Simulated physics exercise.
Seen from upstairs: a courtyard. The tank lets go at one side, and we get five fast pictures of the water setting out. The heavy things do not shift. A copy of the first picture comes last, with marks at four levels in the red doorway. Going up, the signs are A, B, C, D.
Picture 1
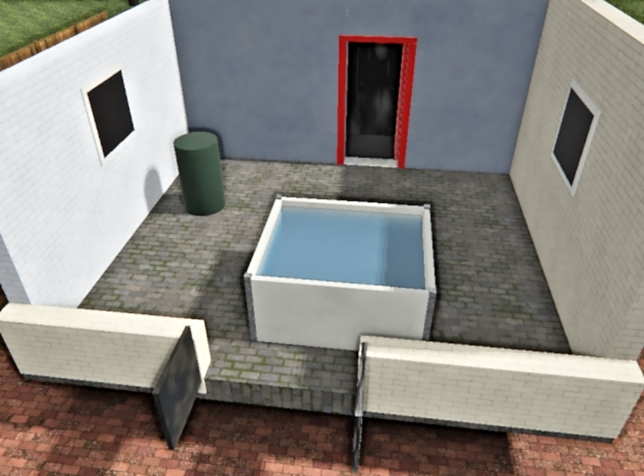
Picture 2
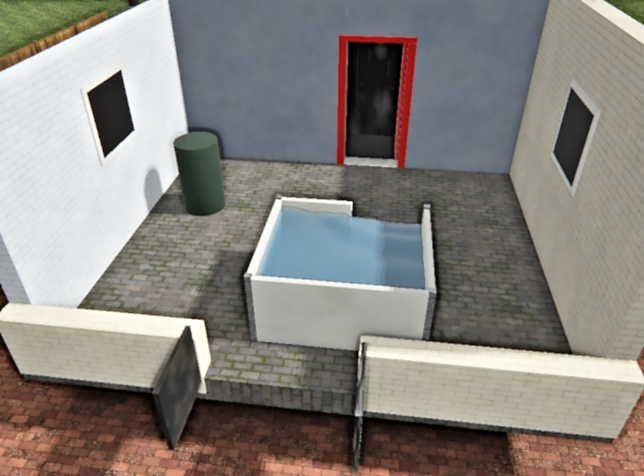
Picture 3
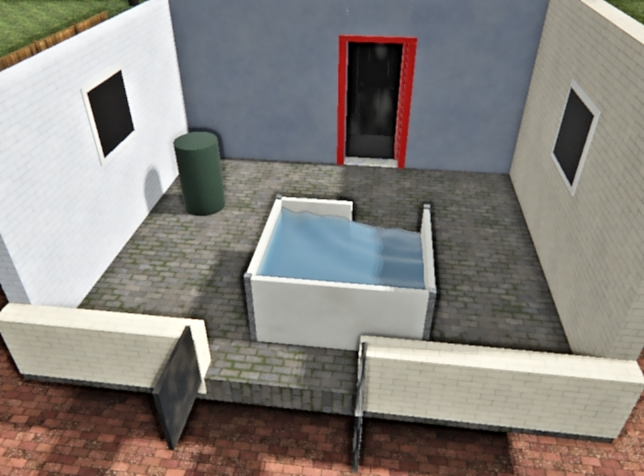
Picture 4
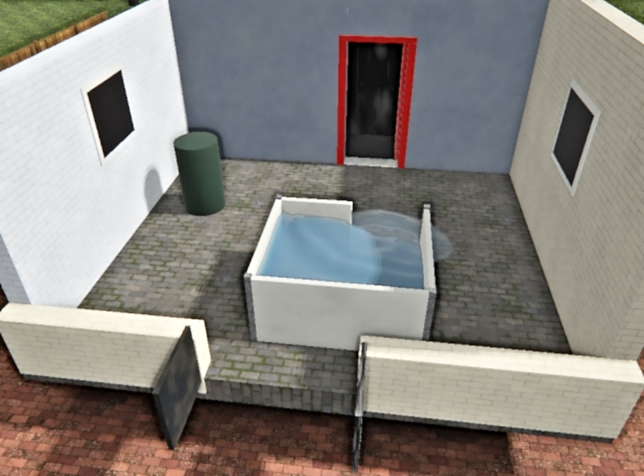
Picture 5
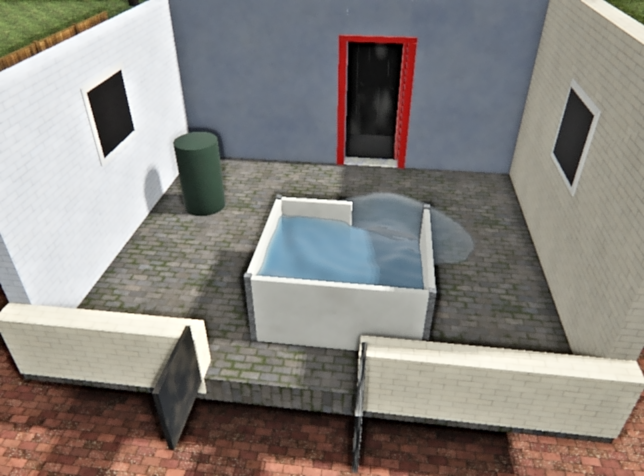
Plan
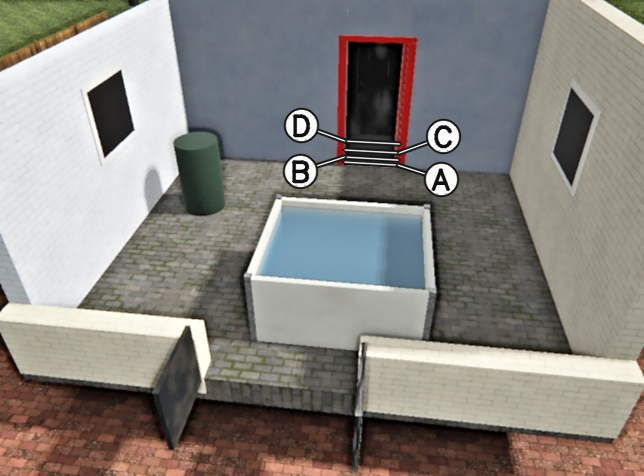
At the start, a white-walled tank of still blue water sits in a paved courtyard, seen from above, with a red-framed doorway behind. Part of the tank's back wall disappears, and the water surface dips and ripples there. Water then pours through the gap and spreads across the paving behind and to the right.
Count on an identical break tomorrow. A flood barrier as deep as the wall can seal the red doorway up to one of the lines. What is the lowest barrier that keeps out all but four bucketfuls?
Line C.
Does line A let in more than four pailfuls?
Yes, that goes wrong.
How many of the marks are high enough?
Two.
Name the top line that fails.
It is B.
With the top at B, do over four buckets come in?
Yes, it does.
On the marked copy, A at (371, 163); B at (371, 158); C at (371, 151); D at (372, 142); from the bottom up A, B, C, D.
For line A, dozens of bucketfuls pour in.
For line B, some 15 bucketfuls get in.
For line C, a bucket or two gets in.
For line D, nothing gets over.
